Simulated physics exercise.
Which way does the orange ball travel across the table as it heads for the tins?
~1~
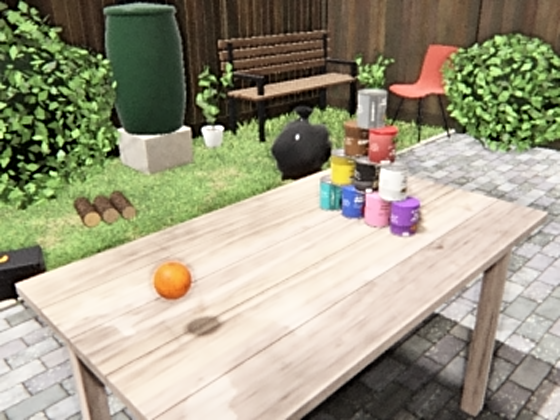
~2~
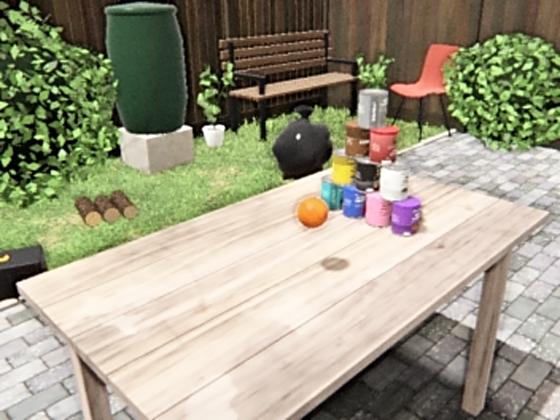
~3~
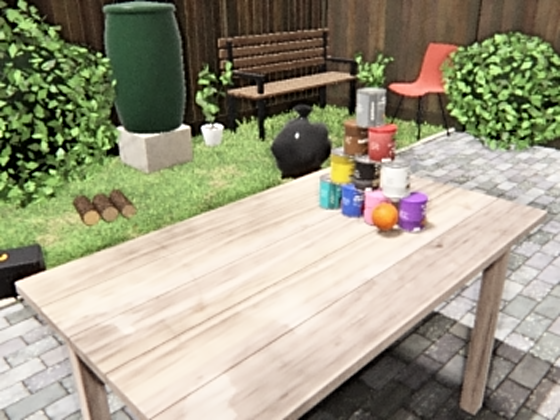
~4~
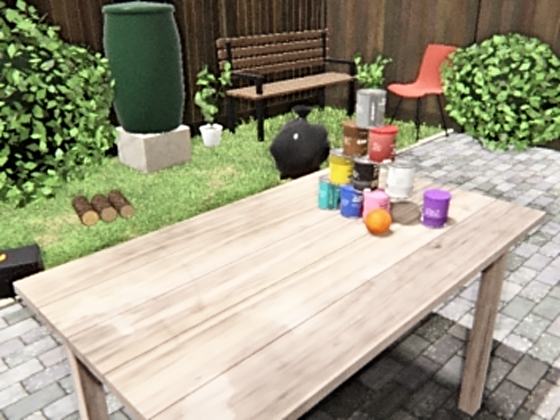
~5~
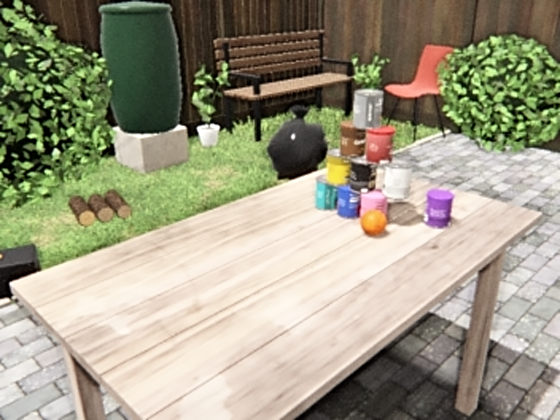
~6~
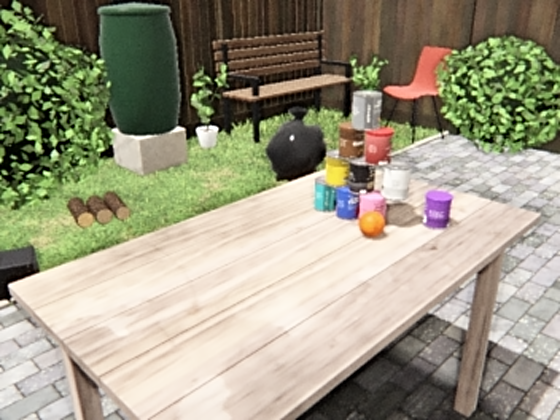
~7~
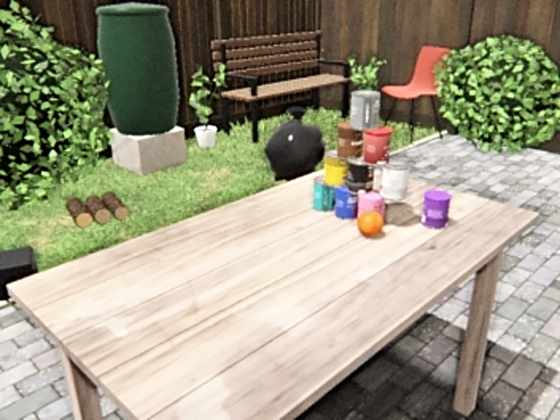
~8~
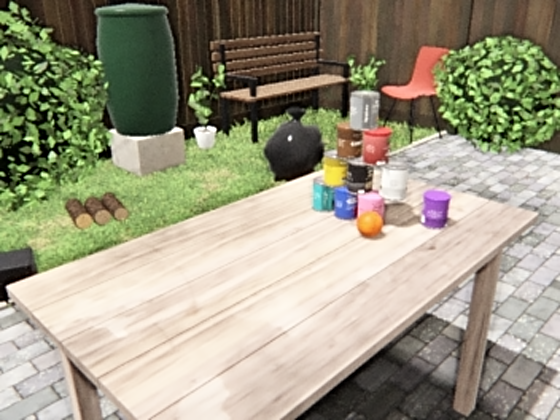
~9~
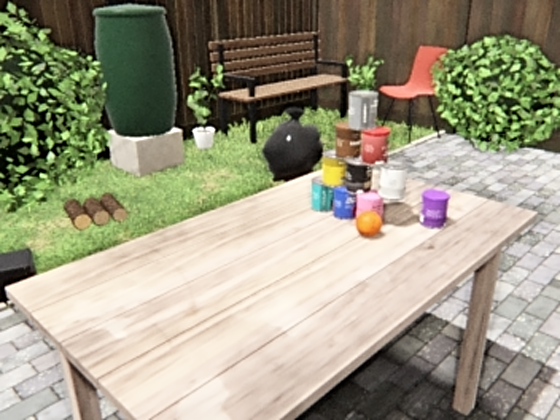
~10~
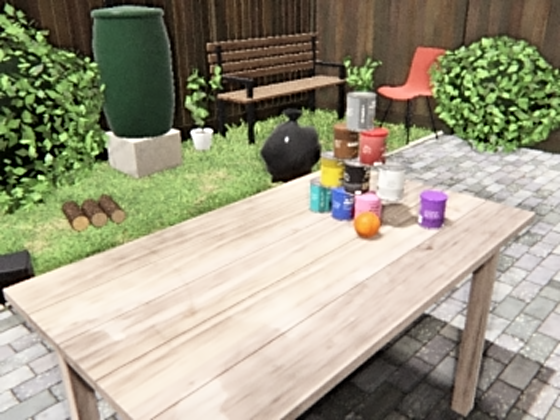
The orange ball travels to the right, towards the pile of tins.
